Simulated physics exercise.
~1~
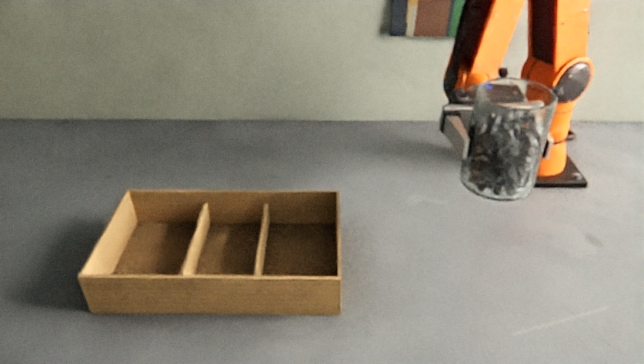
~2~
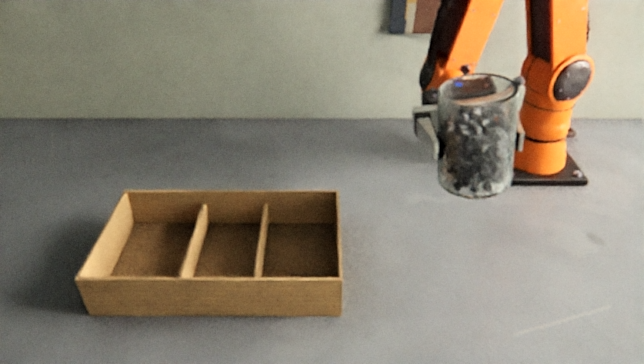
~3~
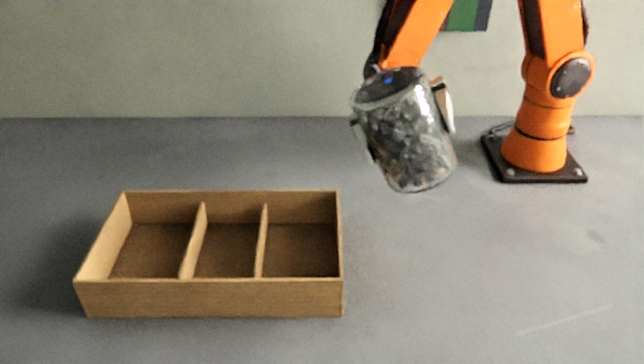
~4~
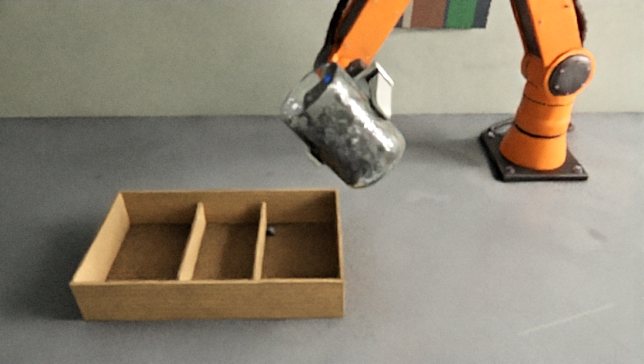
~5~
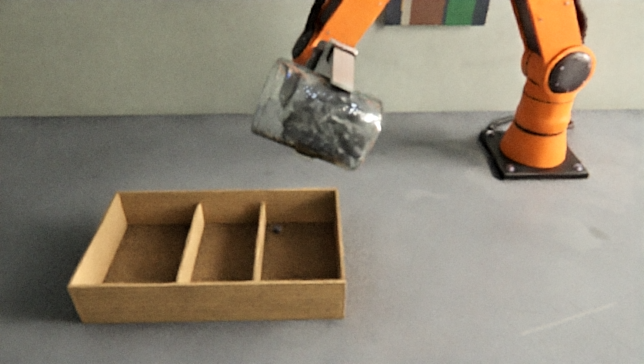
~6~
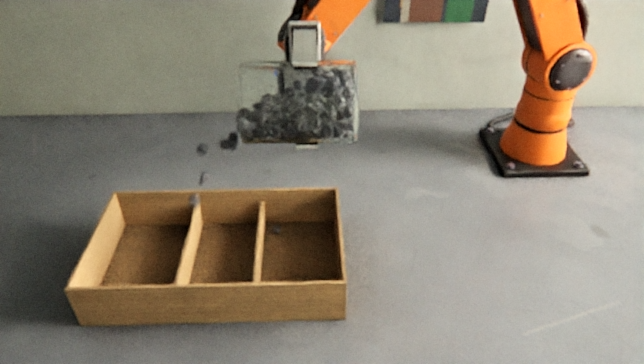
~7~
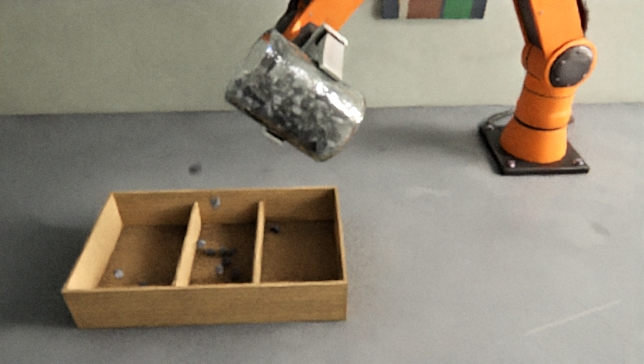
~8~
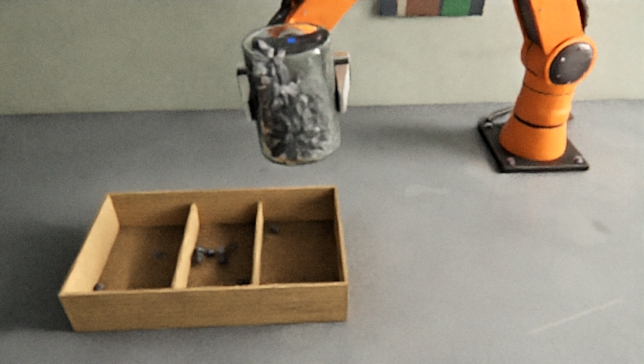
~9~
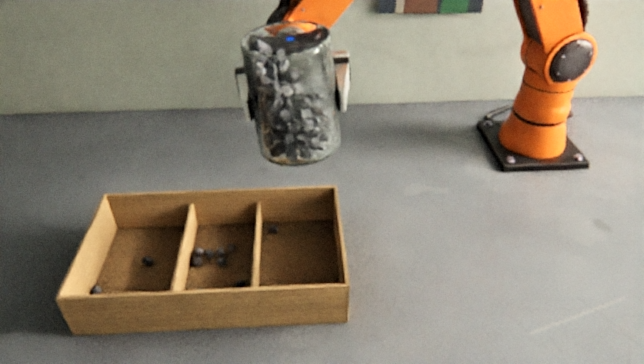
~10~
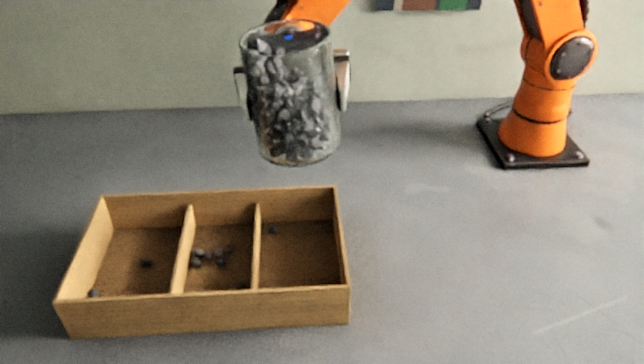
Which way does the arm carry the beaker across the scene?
The arm carries the beaker to the left, bringing it from beside the robot's base to above the wooden box.
